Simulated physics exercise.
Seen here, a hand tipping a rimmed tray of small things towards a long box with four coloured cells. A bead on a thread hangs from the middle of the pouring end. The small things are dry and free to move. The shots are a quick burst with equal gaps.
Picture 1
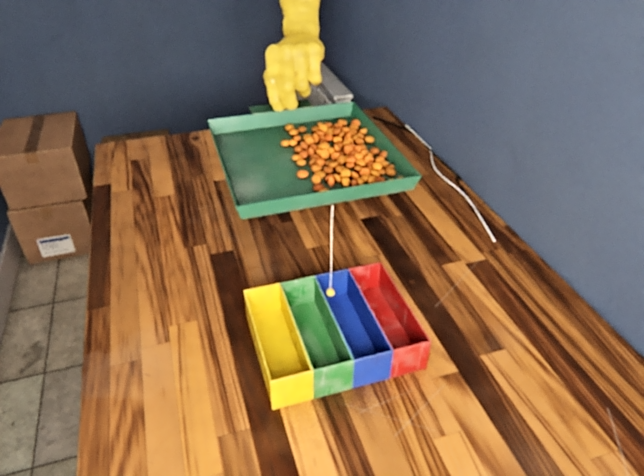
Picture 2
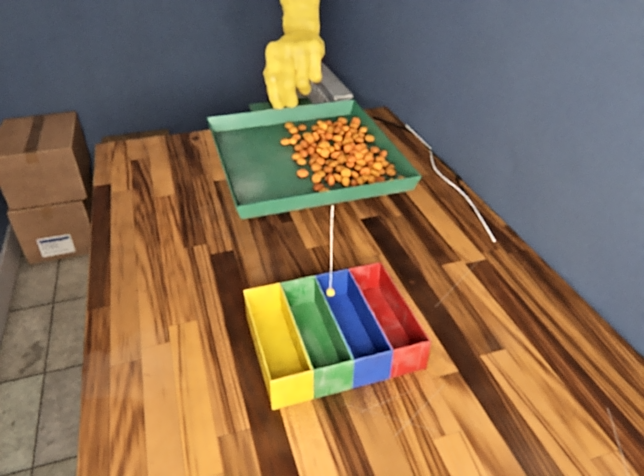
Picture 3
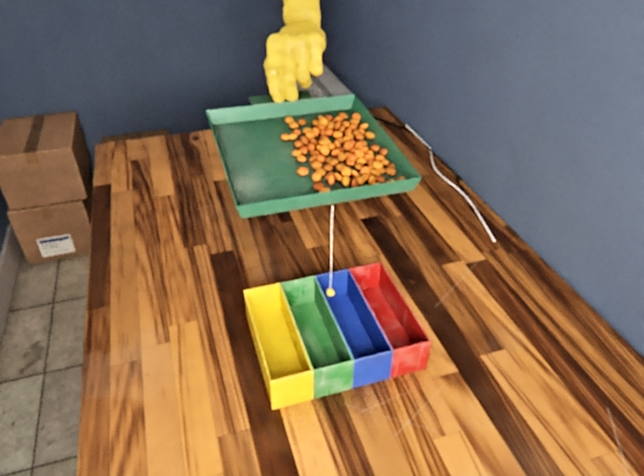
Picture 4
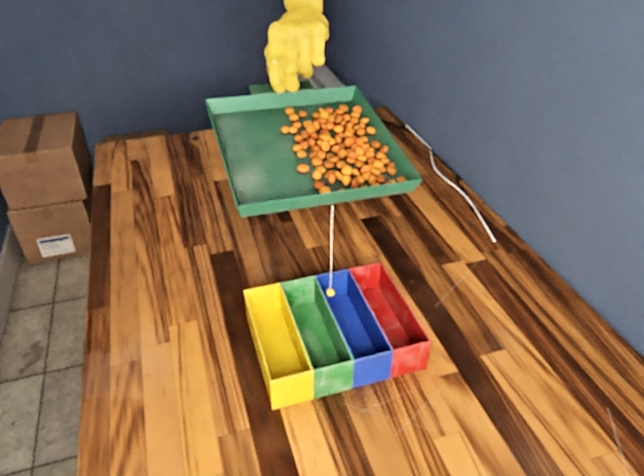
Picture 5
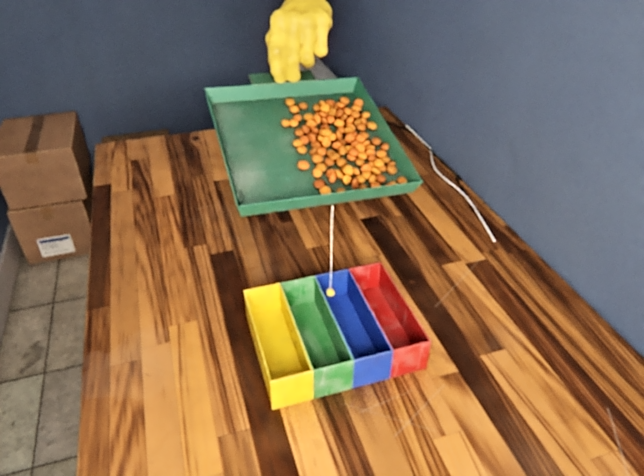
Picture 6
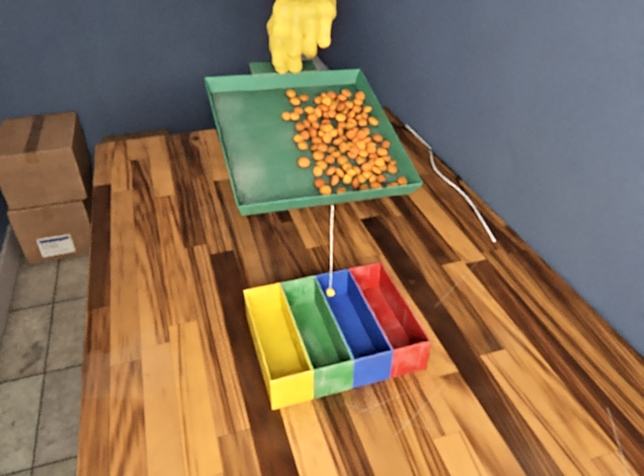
In the video, a yellow-gloved hand holds a green tray of small orange-brown pieces above a box with yellow, green, blue and red cells, then gradually raises the tray's far edge while the pieces stay bunched toward the right.
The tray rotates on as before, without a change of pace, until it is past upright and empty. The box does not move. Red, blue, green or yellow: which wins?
It favours the red compartment.
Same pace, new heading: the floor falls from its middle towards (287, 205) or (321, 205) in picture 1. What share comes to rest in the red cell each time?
The first gives 0 %, the second 10 %.
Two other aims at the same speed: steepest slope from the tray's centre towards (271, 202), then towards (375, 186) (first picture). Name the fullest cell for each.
One: The cell in yellow. Two: That red cell.
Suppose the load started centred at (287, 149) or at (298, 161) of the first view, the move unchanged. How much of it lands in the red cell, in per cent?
About 30 and 40 per cent.
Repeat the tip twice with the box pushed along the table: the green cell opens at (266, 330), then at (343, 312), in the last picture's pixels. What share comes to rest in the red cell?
About 20 and 40 per cent.
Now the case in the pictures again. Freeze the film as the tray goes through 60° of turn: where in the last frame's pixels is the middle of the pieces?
At about (368, 159).
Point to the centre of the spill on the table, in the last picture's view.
Near (476, 334).
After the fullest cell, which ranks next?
It is blue.
Soon, tray tipped steeply; all on the tray.
A while on, tray tipped right over; about a quarter on the tray; about a quarter in the red cell; a small part in the blue cell; a stray few in the green cell; about a third falling or outside the box.
Towards the end, tray tipped past a quarter turn; about a third in the red cell; about a quarter in the blue cell; a small part in the green cell; a stray few in the yellow cell; about a quarter falling or outside the box.
Finally, tray tipped past a quarter turn; about a third in the red cell; about a quarter in the blue cell; a small part in the green cell; a stray few in the yellow cell; about a quarter outside the box.
